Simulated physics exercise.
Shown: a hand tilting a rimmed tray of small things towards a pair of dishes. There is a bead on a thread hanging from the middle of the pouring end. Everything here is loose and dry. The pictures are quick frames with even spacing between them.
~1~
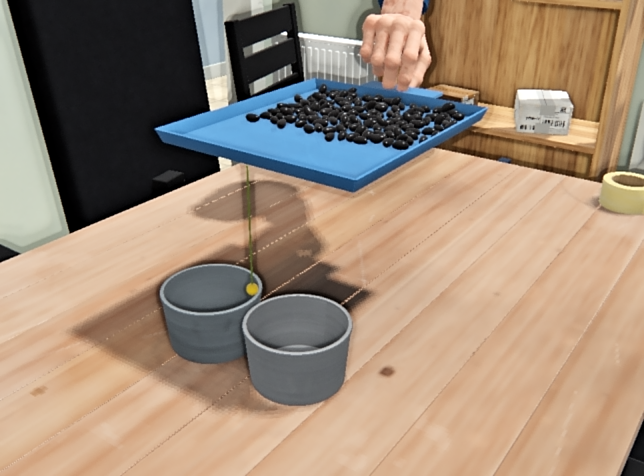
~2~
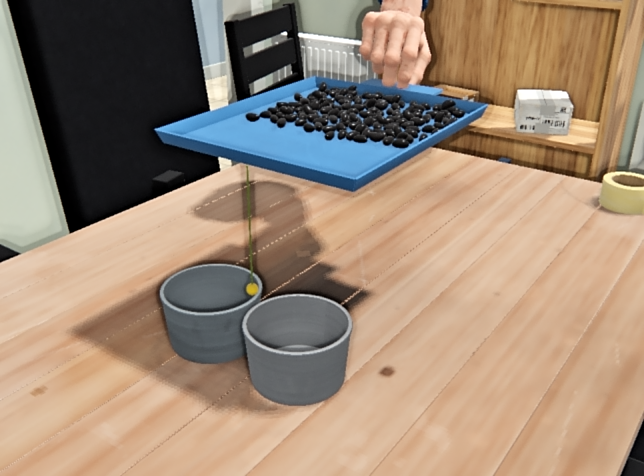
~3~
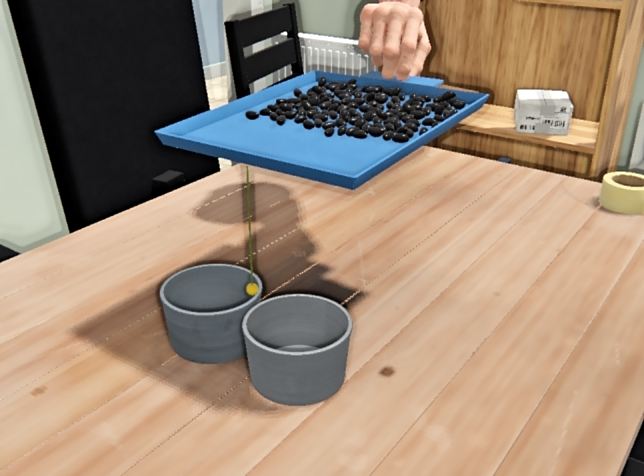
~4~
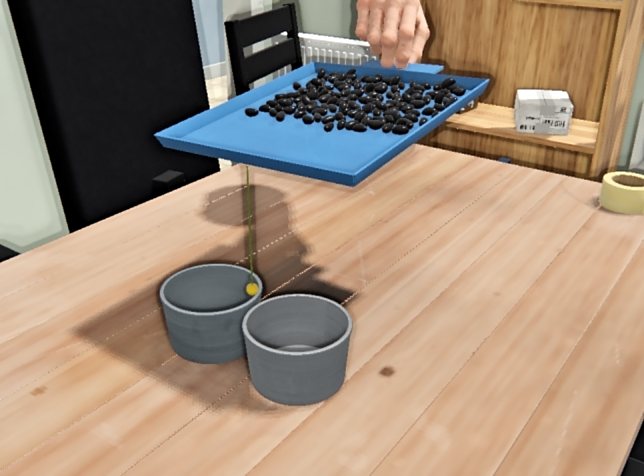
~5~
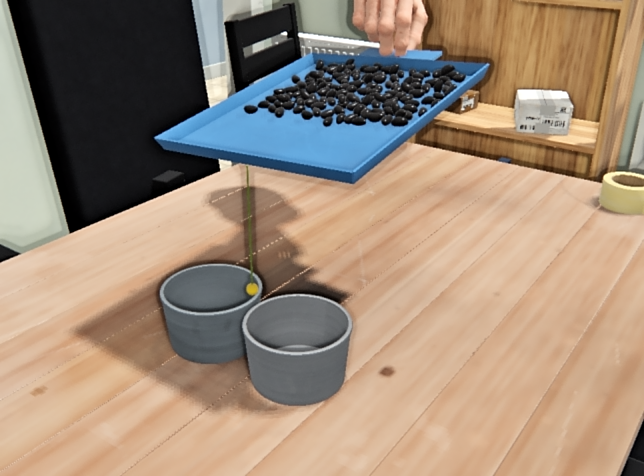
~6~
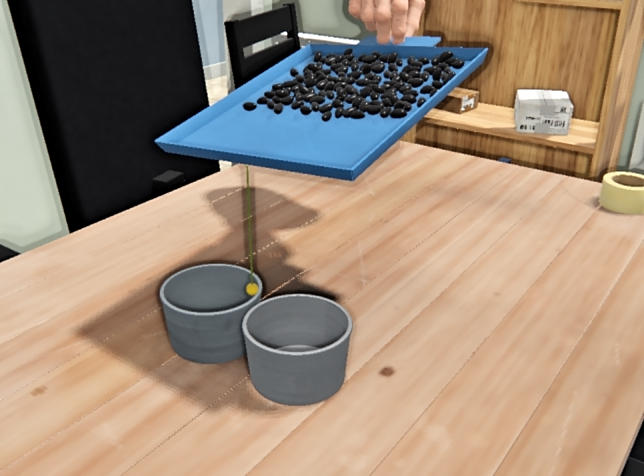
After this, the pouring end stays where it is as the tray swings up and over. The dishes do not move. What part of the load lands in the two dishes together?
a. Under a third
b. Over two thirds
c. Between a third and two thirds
c, between a third and two thirds.
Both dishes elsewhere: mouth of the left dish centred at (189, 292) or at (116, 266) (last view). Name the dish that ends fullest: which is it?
Going by the two tries in order: The left-placed dish, then the right-placed dish.
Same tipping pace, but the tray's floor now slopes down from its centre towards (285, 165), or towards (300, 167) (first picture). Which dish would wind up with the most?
Try one: Right-side dish; try two: Right-side dish.
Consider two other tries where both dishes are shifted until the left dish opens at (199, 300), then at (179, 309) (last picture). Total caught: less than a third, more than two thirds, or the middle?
Try 1 - the middle third; try 2 - the middle third.
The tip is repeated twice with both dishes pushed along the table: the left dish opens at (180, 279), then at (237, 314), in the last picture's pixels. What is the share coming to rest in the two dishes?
Roughly 80% the first time and 20% the second time.
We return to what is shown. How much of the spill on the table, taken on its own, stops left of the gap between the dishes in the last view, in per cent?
Near 100 in a hundred.
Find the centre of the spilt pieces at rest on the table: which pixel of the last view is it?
Their middle ends up at roughly (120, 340).
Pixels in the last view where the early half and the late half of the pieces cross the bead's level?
I'd place the first part at (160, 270) and the rest at (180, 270).
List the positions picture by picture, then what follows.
Corners of the pouring end near (163, 128) and (354, 177), level; middle of the load near (366, 117), black beans; left dish near (178, 330); right dish near (265, 370); bead on its thread near (252, 289), in the first frame.
Corners of the pouring end near (162, 129) and (354, 176), level; middle of the load near (366, 115), in the second frame.
Corners of the pouring end near (162, 131) and (353, 174), tipped barely, lowest at the left corner; middle of the load near (366, 109), in the third frame.
Corners of the pouring end near (162, 133) and (352, 171), tipped a little, lowest at the left corner; middle of the load near (365, 100), in the fourth frame.
Corners of the pouring end near (162, 136) and (351, 169), tipped a little, lowest at the left corner; middle of the load near (364, 92), in the fifth frame.
Corners of the pouring end near (162, 139) and (350, 166), tipped a little, lowest at the left corner; middle of the load near (363, 83); left dish near (178, 330); right dish near (265, 370), in the sixth frame.
Shortly afterwards, tray tipped steeply; the bulk on the tray; only a few outside both; near a quarter in the air.
Next, tray tipped right over; near half on the tray; near a quarter in the left dish; near a third outside both; only a few in the air.
Some moments later, tray tipped past a quarter turn; near half in the left dish; near half outside both.
In the end, tray tipped past a quarter turn; none at all in the right dish; near half in the left dish; near half outside both.
